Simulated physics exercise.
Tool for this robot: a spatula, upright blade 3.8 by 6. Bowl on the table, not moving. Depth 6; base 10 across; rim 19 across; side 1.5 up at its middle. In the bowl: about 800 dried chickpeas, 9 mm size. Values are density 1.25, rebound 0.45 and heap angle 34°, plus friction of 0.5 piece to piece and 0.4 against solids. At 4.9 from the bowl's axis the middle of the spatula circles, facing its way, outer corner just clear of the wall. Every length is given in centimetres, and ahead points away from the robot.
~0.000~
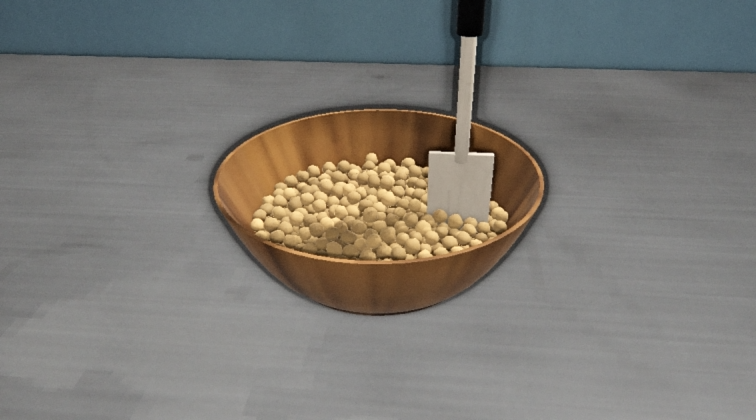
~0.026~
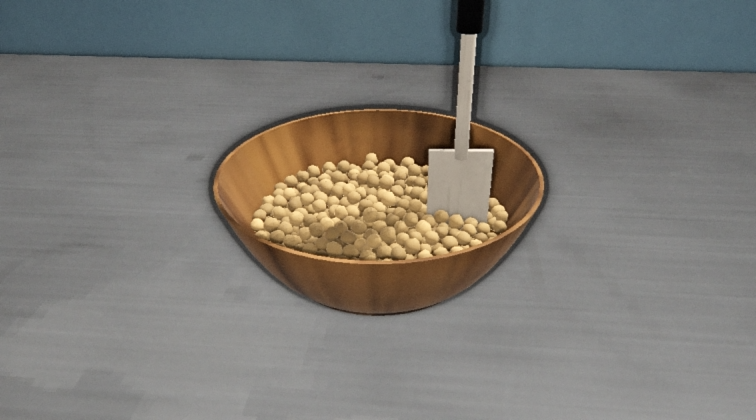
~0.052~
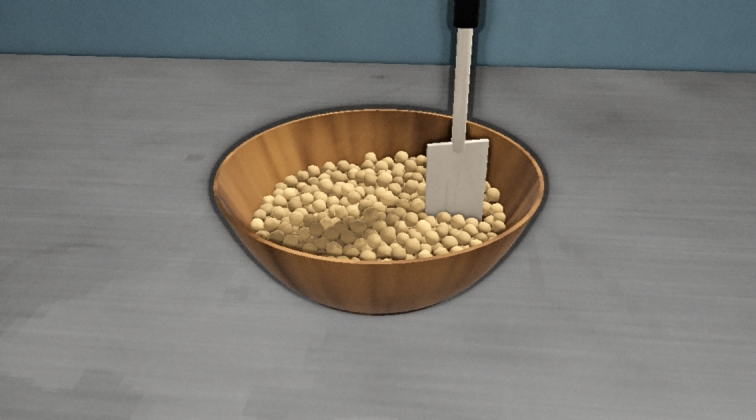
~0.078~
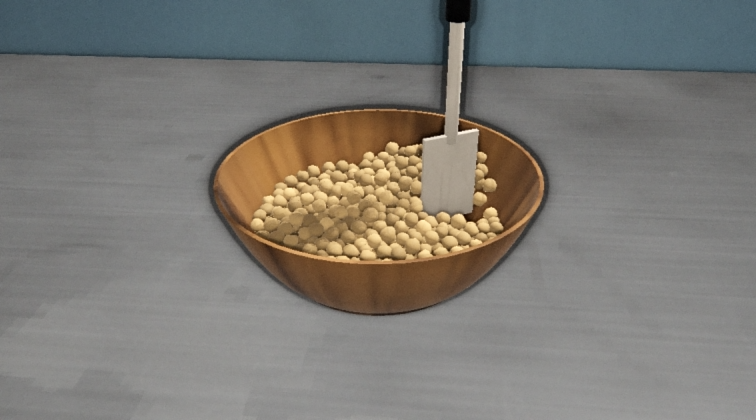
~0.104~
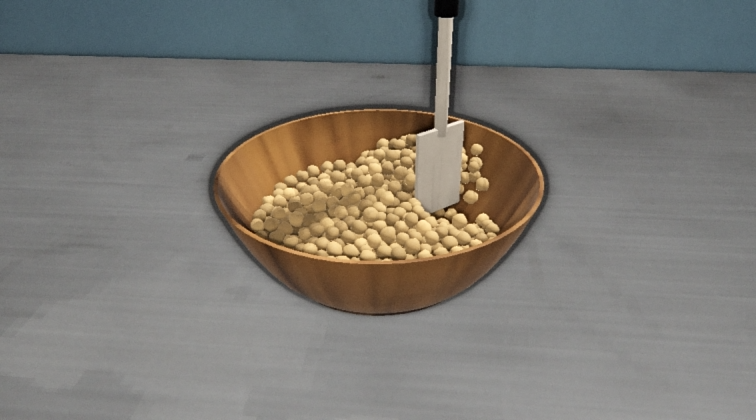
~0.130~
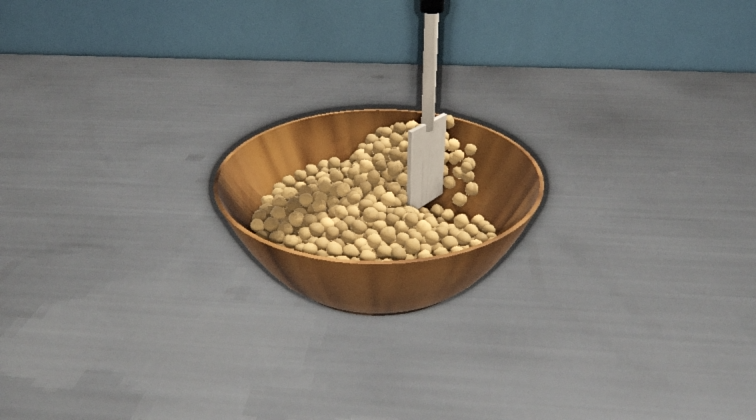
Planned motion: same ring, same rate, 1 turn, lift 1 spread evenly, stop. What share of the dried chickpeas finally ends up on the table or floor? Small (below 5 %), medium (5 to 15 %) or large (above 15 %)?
It is medium.
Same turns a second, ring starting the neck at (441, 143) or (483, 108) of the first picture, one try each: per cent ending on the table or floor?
Around 0 per cent on the first try, around 5 per cent on the second.
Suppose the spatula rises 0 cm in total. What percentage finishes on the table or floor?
It comes to some 10 per cent.
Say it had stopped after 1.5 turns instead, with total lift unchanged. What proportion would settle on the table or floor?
About 10 per cent.
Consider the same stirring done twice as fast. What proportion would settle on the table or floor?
That would be some 30 percent.
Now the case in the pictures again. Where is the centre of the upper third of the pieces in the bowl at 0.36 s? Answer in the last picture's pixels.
Near (283, 205).
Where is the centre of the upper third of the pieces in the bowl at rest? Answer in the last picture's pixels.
(435, 194).
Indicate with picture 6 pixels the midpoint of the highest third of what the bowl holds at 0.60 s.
I'd point to about (436, 235).
After 0.36 s, 173° round, highest piece 8 above the table; 785 in the bowl, 4 on the table or floor, 11 in flight or on the tool.
After 0.60 s, 291° round, highest piece 8 above the table; 739 in the bowl, 53 on the table or floor, 8 in flight or on the tool.
After 0.91 s, 0° round, highest piece 6 above the table; 720 in the bowl, 80 on the table or floor.
After 1.61 s, 0° round, highest piece 6 above the table; 720 in the bowl, 80 on the table or floor.
At rest, 720 in the bowl, 80 on the table or floor. That is 10 % on the table or floor.
